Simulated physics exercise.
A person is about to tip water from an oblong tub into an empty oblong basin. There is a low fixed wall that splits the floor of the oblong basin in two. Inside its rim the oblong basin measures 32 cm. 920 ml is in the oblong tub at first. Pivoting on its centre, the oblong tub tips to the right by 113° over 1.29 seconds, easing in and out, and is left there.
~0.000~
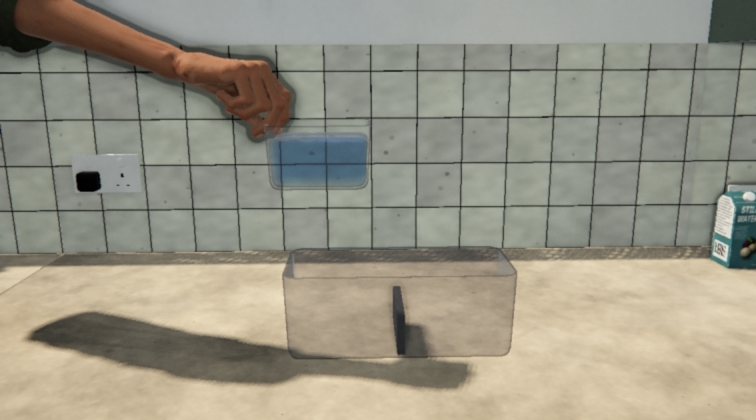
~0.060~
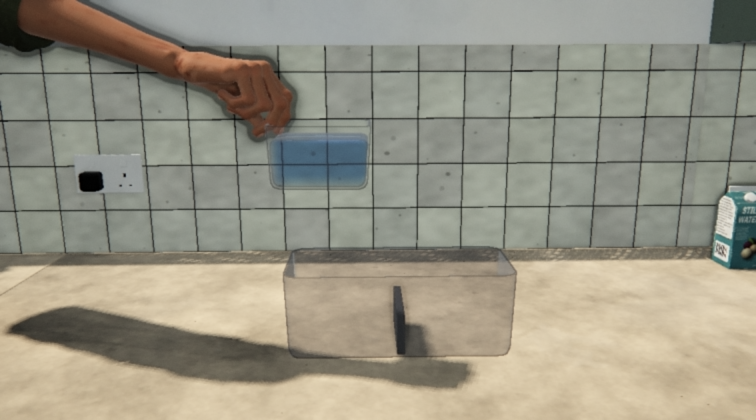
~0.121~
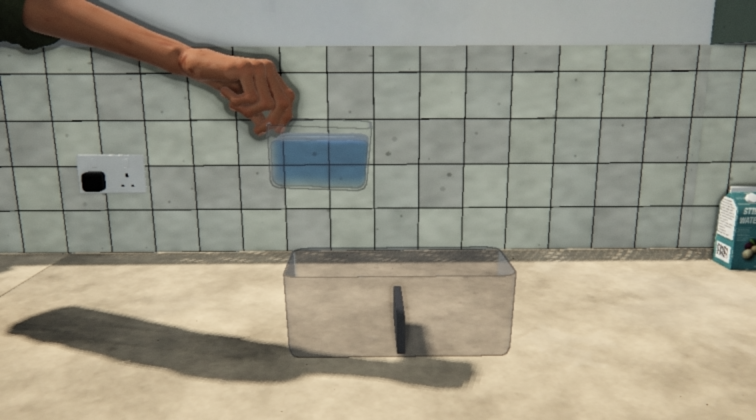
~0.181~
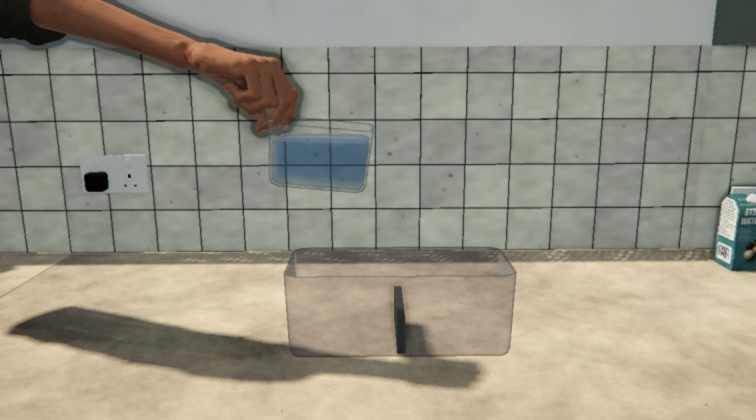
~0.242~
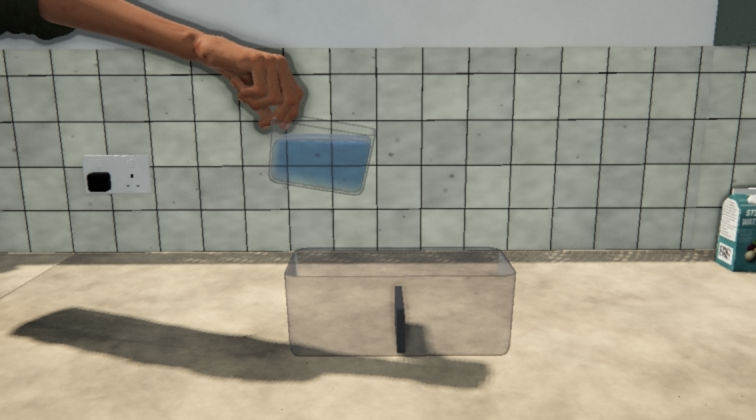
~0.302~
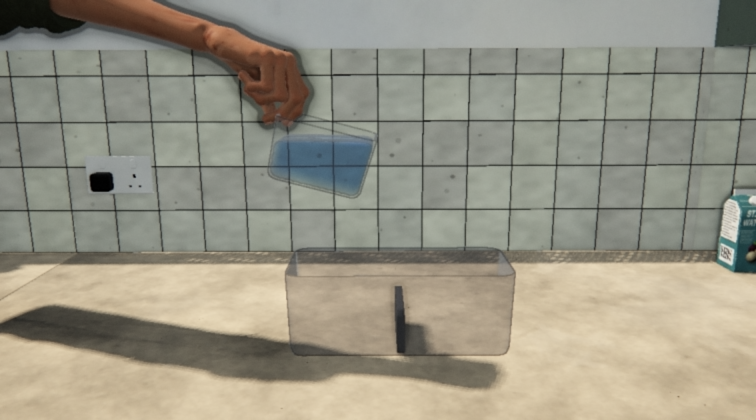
On a kitchen counter before a tiled wall, a clear oblong basin with a dark upright piece sits empty below a hand beside a clear tub of blue water, as the tub gradually tilts slightly to the right.
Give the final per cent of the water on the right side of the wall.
The right side ends with about 72 per cent.
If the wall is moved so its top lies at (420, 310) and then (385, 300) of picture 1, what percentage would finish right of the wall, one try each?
Respectively close to 55 and 85 %.
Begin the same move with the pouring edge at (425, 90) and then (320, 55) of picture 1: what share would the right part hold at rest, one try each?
Roughly 85 per cent the first time and 45 per cent the second.
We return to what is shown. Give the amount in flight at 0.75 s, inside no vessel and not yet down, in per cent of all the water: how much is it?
Roughly 34 percent.
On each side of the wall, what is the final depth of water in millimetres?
Final levels - left approx 12 mm, right approx 34 mm.
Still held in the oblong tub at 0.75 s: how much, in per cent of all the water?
Near 52 in a hundred.
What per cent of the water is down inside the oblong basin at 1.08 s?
I'd put it at roughly 80 per cent.
By 0.75 s the tilt is 71° and 52 per cent is still to pour, 1 is left of the wall and 13 right of it.
By 1.08 s the tilt is 105° and 8 per cent is still to pour, 9 is left of the wall and 71 right of it.
By 1.42 s the tilt is 113° and 0 per cent is still to pour, 25 is left of the wall and 72 right of it.
By 1.79 s the tilt is 113° and 0 per cent is still to pour, 25 is left of the wall and 72 right of it.
At rest 25 per cent lies left of the wall, 72 right of it and 3 outside.
